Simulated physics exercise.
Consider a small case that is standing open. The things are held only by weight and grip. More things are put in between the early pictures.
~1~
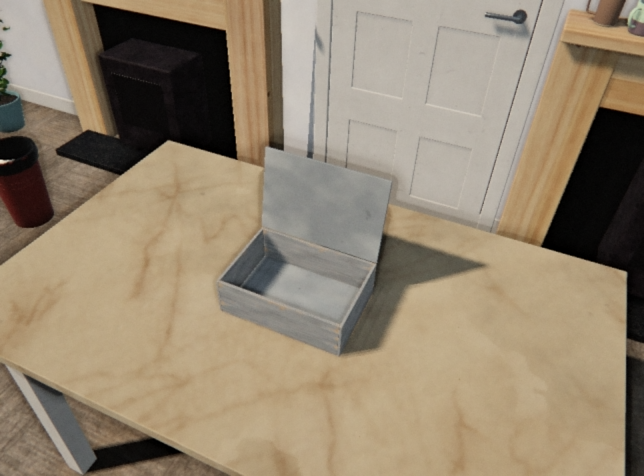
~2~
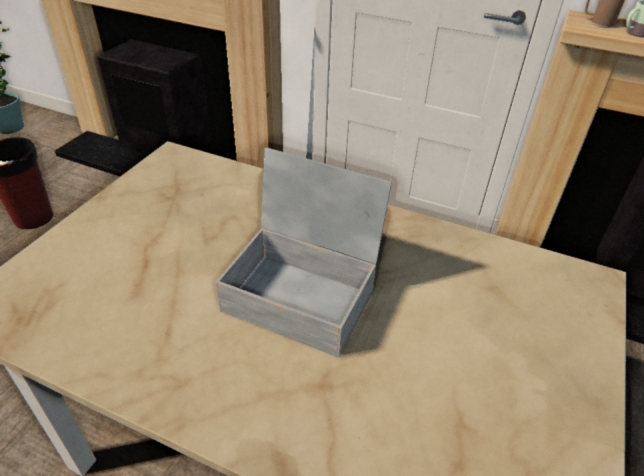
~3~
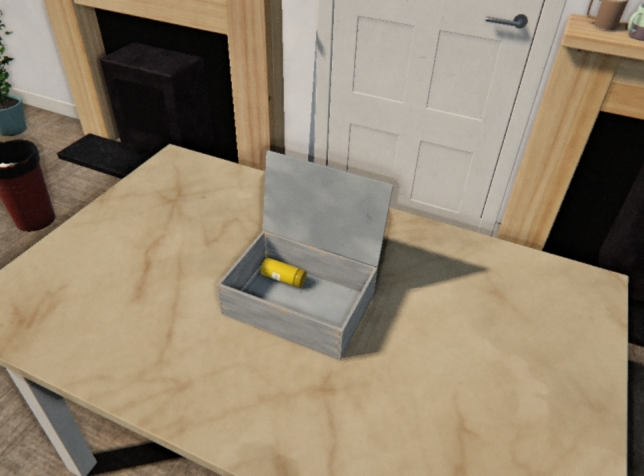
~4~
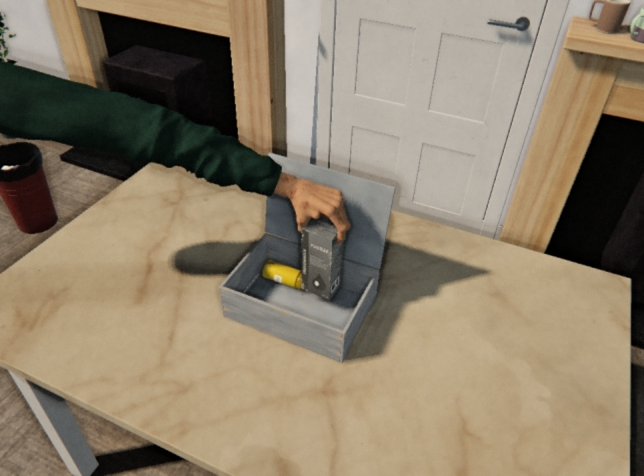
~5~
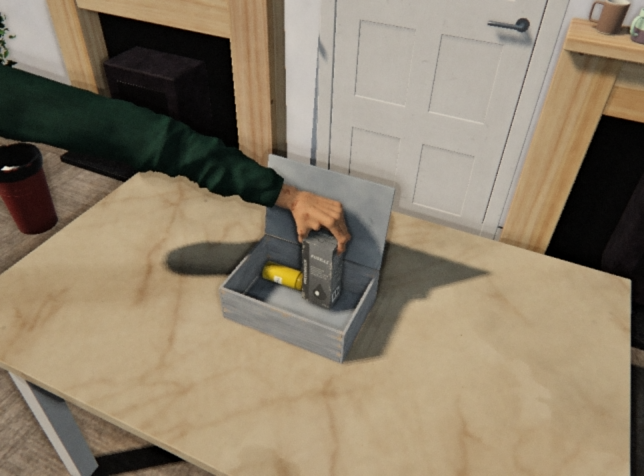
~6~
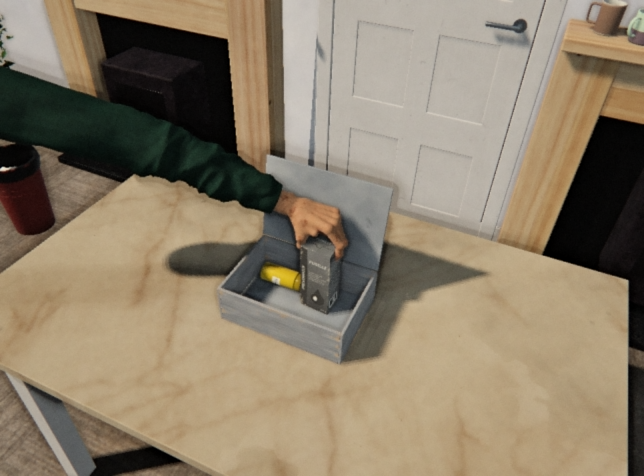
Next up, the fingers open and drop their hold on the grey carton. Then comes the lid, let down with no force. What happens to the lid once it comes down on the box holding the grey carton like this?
It stays raised.
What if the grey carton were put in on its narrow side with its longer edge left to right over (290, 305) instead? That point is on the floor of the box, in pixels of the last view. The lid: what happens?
Well, in that case it fits down fine.
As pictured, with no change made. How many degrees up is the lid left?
Angle above rim: About 70°.
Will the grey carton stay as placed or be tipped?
Once everything settles, the grey carton keeps its original angle.
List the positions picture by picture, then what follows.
The last thing is not in view yet, in the first picture.
The last thing is not in view yet, in the second picture.
The last thing is not in view yet; yellow shaker (284, 273), in the third picture.
Still above its spot; grey carton (322, 258); yellow shaker (286, 275), in the fourth picture.
Still above its spot; grey carton (322, 269); yellow shaker (286, 276), in the fifth picture.
In place under the hand; grey carton (320, 274); yellow shaker (284, 277), in the sixth picture.
Then, 1.00 s later than the last frame, lid starting down.
Then, 1.40 s later than the last frame, lid 72° above the rim.
Then, 2.50 s later than the last frame, lid 67° above the rim.
Then, 4.40 s later than the last frame, lid 69° above the rim.
When it is over, lid 69° above the rim; both as before. End places, in pixels of the last picture, grey carton near (320, 273).
